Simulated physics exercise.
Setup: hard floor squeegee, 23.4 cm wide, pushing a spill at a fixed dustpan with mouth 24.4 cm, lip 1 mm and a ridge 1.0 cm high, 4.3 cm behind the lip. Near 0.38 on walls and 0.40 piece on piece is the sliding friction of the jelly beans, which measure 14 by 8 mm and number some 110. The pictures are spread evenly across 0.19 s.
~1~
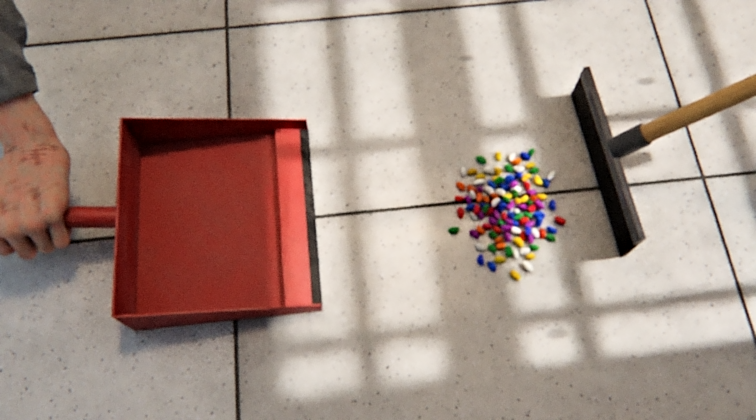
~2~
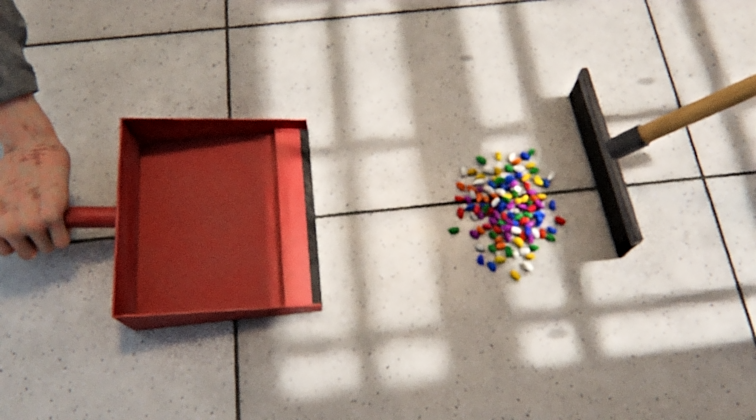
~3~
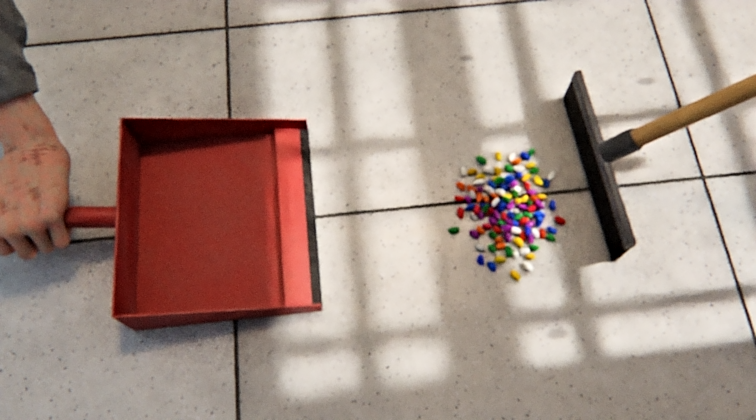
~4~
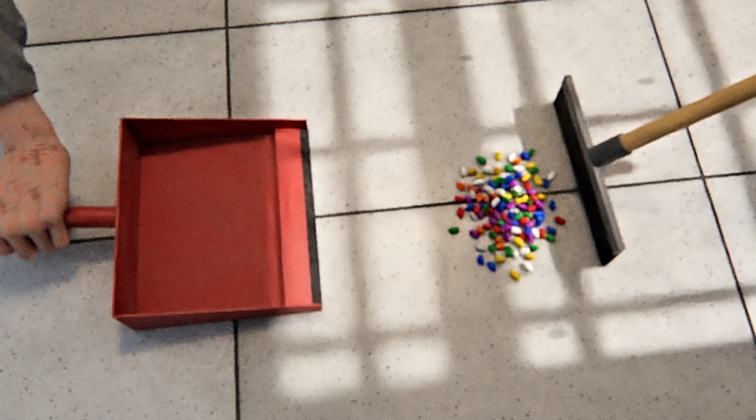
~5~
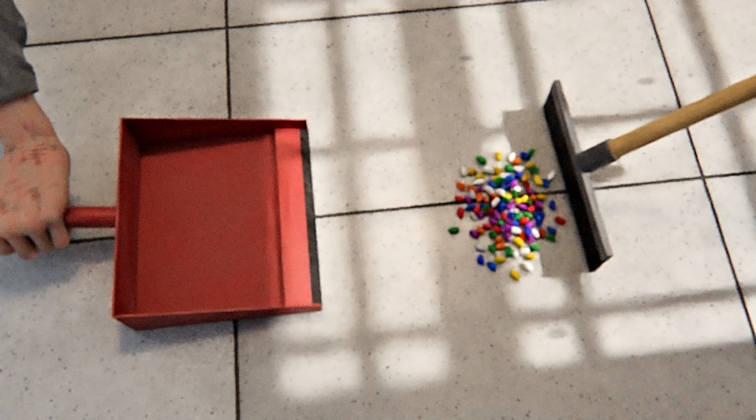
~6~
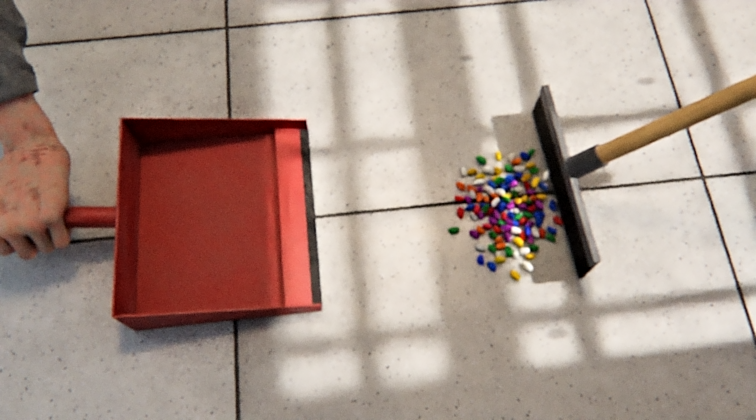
A black squeegee with a wooden handle sliding left to the edge of a colourful pile while a hand holds a red dustpan still.
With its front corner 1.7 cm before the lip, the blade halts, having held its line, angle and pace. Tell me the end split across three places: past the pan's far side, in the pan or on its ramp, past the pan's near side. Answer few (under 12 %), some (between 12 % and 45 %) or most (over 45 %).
Far side: Few, pan: Some, near side: Some.
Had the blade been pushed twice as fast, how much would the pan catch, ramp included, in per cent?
Then some 40 in a hundred.
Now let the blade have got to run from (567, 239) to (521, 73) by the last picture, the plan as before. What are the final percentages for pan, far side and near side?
Per cent by place - pan 35, far side 0, near side 5.
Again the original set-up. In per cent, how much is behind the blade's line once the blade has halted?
Roughly 5 in a hundred.
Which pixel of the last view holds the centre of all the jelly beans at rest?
Somewhere around (312, 270) in the final frame.
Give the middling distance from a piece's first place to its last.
It works out to roughly 26 cm.
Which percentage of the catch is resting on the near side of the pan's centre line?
Something like 90 per cent of the catch.
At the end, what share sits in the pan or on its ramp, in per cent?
About 30 per cent.
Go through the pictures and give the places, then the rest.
In the first picture, blade from (638, 240) to (585, 74), moved 0.0 cm, 0 of the pieces shifted so far; middle of the pieces at (511, 206); pan at (211, 225).
In the second picture, blade from (636, 241) to (583, 75), moved 0.3 cm, 0 of the pieces shifted so far; middle of the pieces at (511, 206).
In the third picture, blade from (629, 244) to (576, 78), moved 1.3 cm, 0 of the pieces shifted so far; middle of the pieces at (511, 206).
In the fourth picture, blade from (618, 250) to (566, 82), moved 2.8 cm, 0 of the pieces shifted so far; middle of the pieces at (511, 206).
In the fifth picture, blade from (606, 256) to (555, 87), moved 4.4 cm, 0 of the pieces shifted so far; middle of the pieces at (511, 206).
In the sixth picture, blade from (594, 262) to (544, 92), moved 6.0 cm, 3 of the pieces shifted so far; middle of the pieces at (511, 206); pan at (211, 225).
Then, 0.35 s after the last picture, middle of the blade 17 cm from the lip; 0 % over the lip, far side 0 %, near side 10 %.
Then, 0.58 s after the last picture, middle of the blade 8 cm from the lip; 0 % over the lip, far side 0 %, near side 20 %.
Then, 0.93 s after the last picture, middle of the blade 2 cm from the lip; 30 % over the lip, far side 5 %, near side 30 %.
In the end, far side 5 %, pan 30 %, near side 30 %, in front of the lip or behind the blade 35 %.
